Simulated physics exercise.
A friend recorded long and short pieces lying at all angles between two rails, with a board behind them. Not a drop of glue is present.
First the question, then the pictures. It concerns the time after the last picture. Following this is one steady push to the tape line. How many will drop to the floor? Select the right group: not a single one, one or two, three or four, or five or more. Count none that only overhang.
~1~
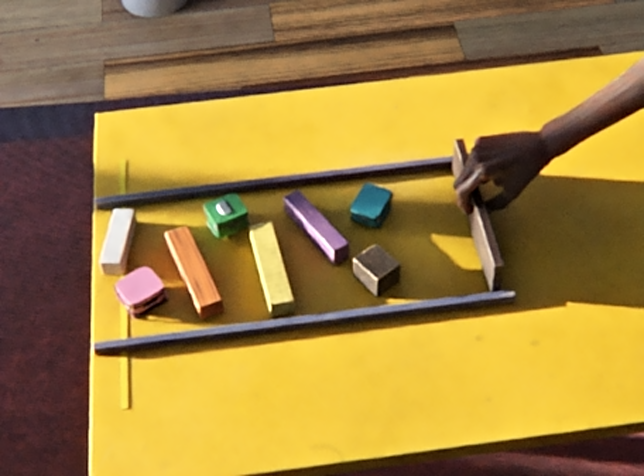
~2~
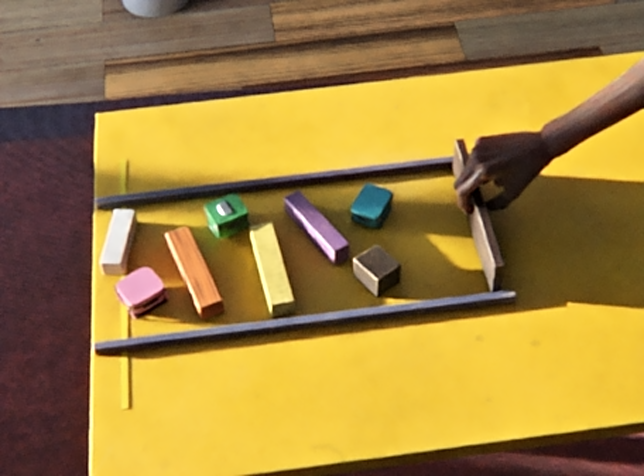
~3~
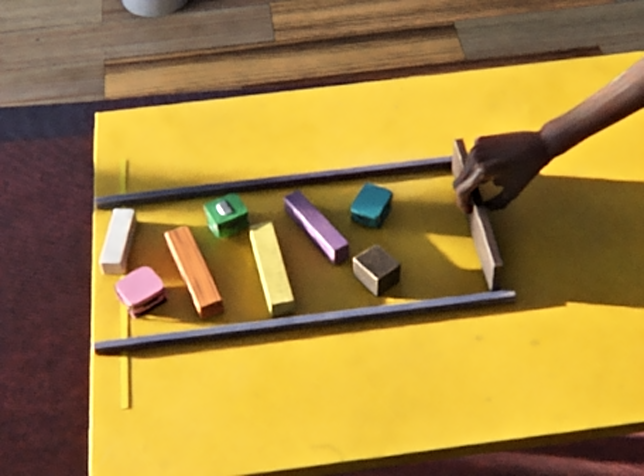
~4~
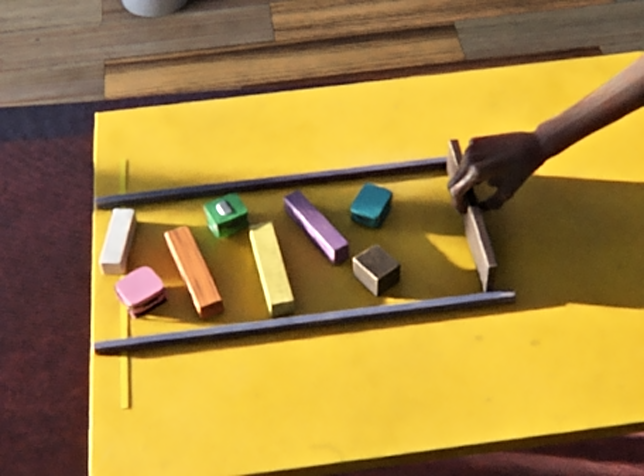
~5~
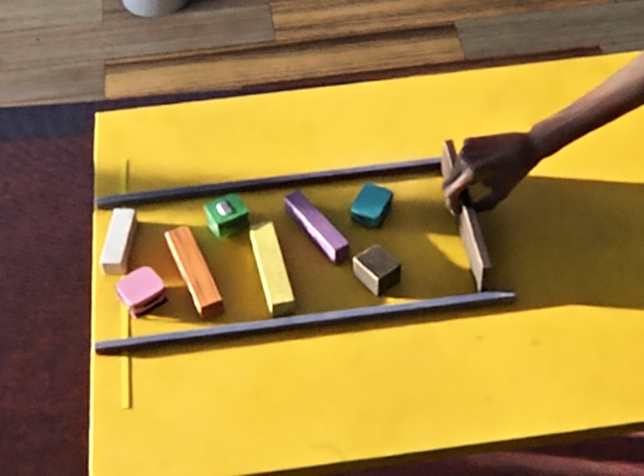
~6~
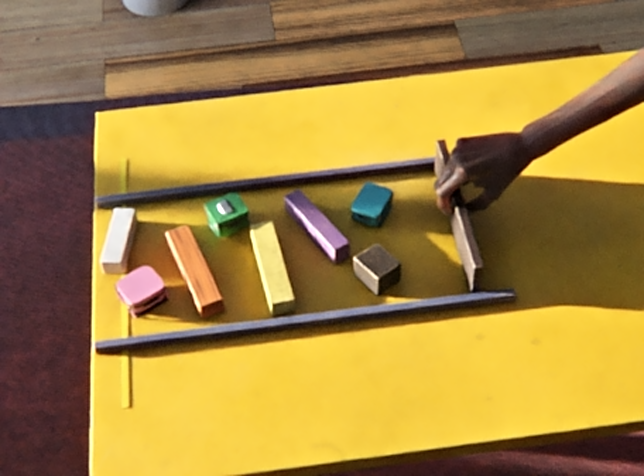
The push clears off a lot, five or more.
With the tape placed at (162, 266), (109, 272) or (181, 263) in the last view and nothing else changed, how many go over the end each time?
The counts: 4, 6 and 2.
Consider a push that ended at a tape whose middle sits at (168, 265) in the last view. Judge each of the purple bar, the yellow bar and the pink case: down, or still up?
What happens: The purple bar does not come off, the yellow bar does not come off, the pink case goes down.
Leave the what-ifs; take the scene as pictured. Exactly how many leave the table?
Count of fallen: 6.
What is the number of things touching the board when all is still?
It's touching 2 at the end.
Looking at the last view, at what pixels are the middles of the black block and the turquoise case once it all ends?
One is at about (107, 300), the other at about (108, 239).
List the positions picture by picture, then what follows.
White bar (119, 241); pink case (141, 293); orange stick (194, 271); board (476, 213); tape (123, 271), in the first picture.
Pink case (142, 293); black block (377, 271), in the second picture.
Orange stick (194, 271); turquoise case (372, 207), in the third picture.
White bar (119, 241); green case (227, 217), in the fourth picture.
Pink case (142, 292); board (465, 214), in the fifth picture.
White bar (120, 240); pink case (142, 292); orange stick (195, 270); board (457, 215); tape (124, 270), in the sixth picture.
Early on, none off yet; white bar at rest near (120, 240); pink case at rest near (142, 292); orange stick at rest near (195, 270).
A while later, none off yet; white bar at rest near (117, 240); pink case travelled a little near (126, 295); orange stick travelled a little near (155, 279).
Finally, the number that fall off is five or more; lost, purple bar, yellow bar, green case, orange stick, pink case and white bar.
